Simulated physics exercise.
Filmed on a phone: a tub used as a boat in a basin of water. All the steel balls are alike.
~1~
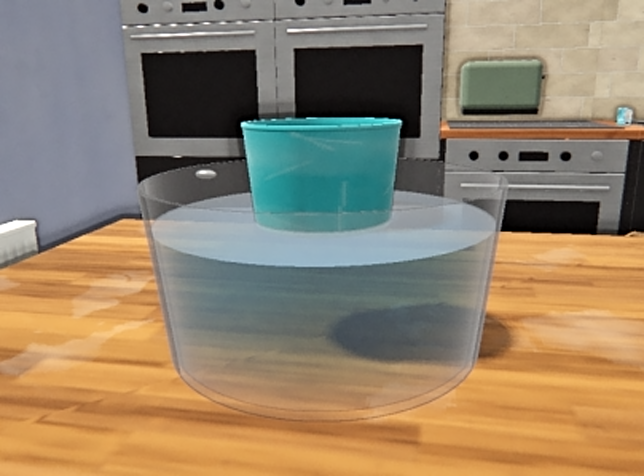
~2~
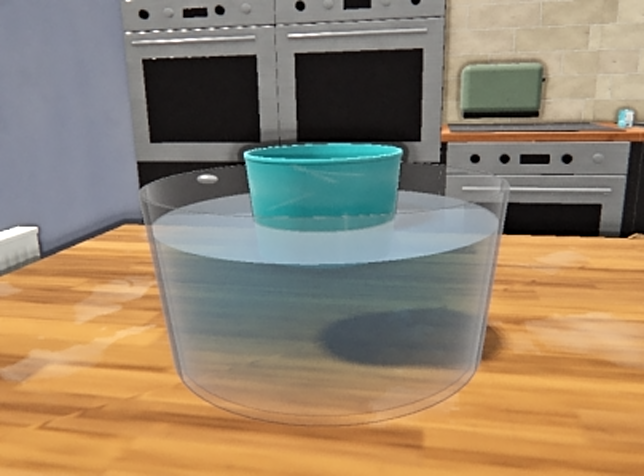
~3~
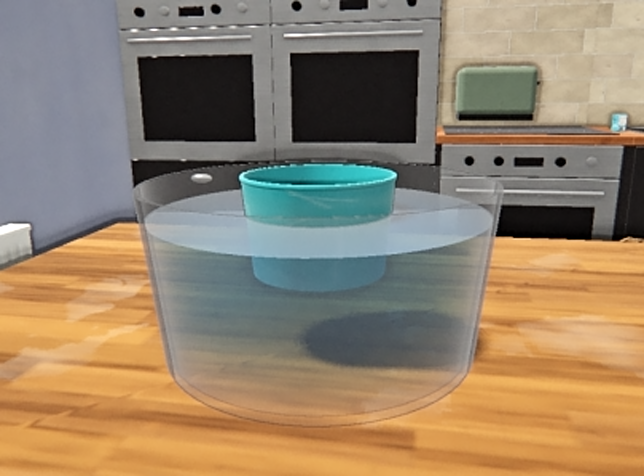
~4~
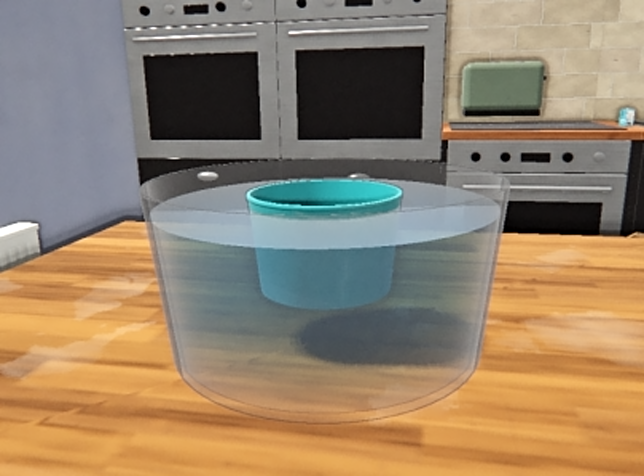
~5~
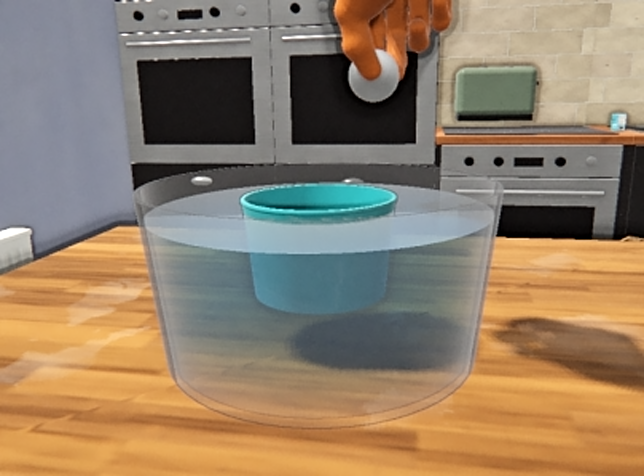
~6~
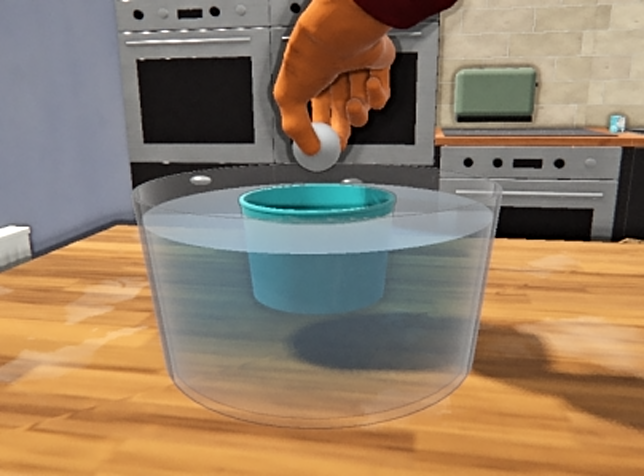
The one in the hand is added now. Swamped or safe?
It goes under.
A moment on, the steel ball is in and the tub dips.
Further on, water pours in over its edge.
When it is over, the tub lies on the bottom with its load.
